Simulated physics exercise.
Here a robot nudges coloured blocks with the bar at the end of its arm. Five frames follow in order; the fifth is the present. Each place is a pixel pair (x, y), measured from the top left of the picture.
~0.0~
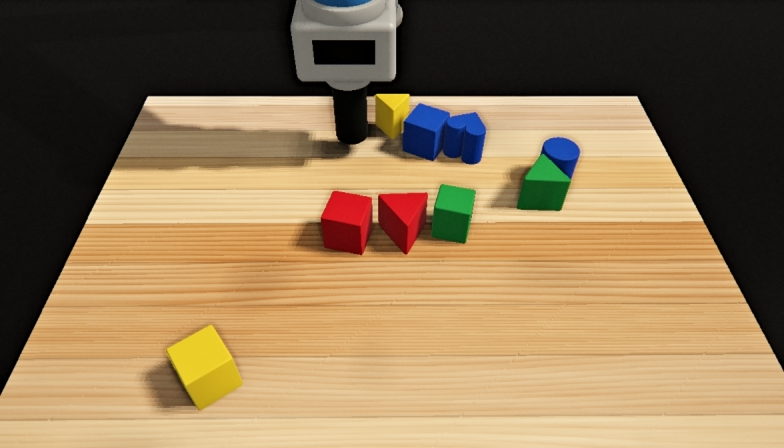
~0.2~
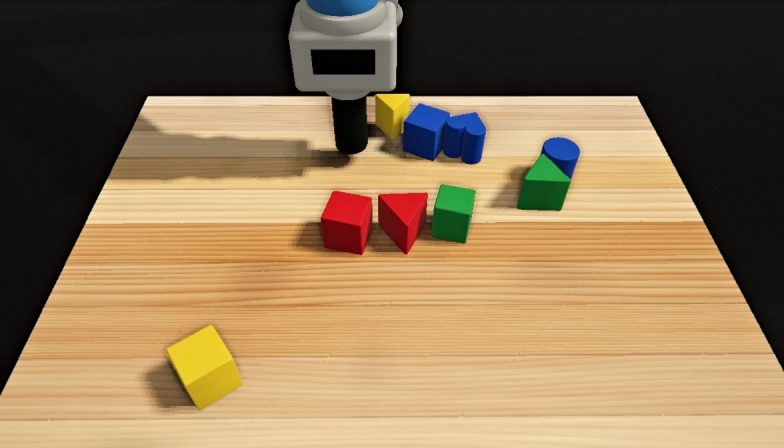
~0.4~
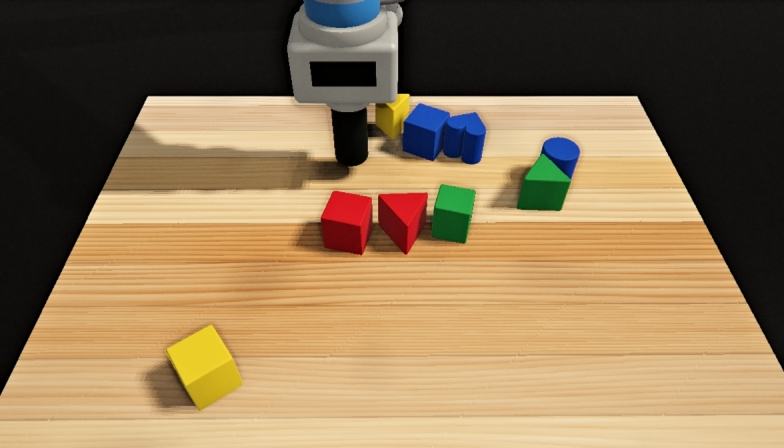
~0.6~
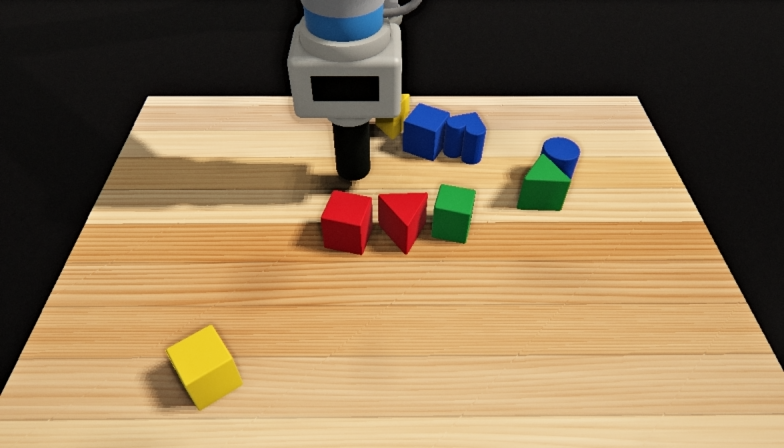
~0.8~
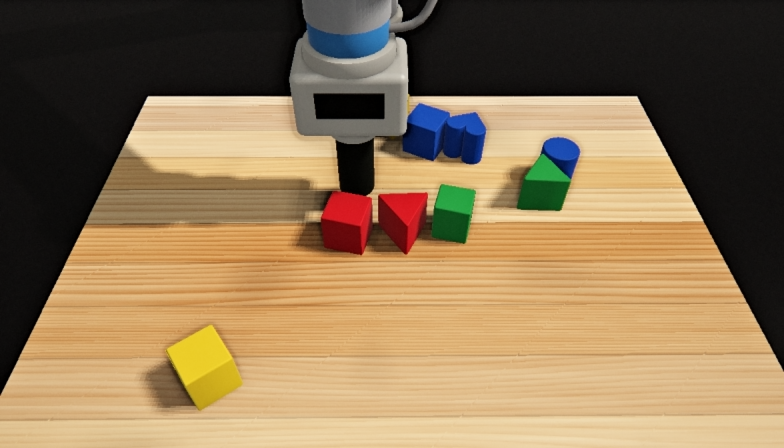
We see a robot arm with a black bar at its end above a wooden table of red, green, blue and yellow blocks; the bar moves steadily nearer the red square block, while all the blocks stay still.
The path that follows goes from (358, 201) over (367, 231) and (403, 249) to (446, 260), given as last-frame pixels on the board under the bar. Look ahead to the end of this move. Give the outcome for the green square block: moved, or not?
Shifted out of place.
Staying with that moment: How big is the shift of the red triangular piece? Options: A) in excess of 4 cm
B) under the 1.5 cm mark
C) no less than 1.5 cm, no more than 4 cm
My pick is A.
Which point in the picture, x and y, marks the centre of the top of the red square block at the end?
It should be at about (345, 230).
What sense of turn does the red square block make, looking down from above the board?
Viewed from the top, it goes clockwise.
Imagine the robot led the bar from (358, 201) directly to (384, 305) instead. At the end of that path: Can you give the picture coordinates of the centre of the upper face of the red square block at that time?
The middle of its top is at (333, 256).
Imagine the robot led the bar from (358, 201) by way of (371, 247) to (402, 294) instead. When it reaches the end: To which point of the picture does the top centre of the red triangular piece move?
Its top centre lands on (419, 219).
On the path given first. One third of the way, bar (367, 217); red square block (345, 228), turned 25° clockwise; red triangular piece (414, 208), turned 15° anticlockwise.
Two thirds of the way, bar (404, 235); red square block (345, 230), turned 30° clockwise; red triangular piece (452, 217), turned 40° anticlockwise; green square block (476, 195), turned 30° anticlockwise.
At the end, bar (448, 247); red square block (345, 230), turned 30° clockwise; red triangular piece (484, 224), turned 100° anticlockwise; green square block (483, 194), turned 55° anticlockwise.
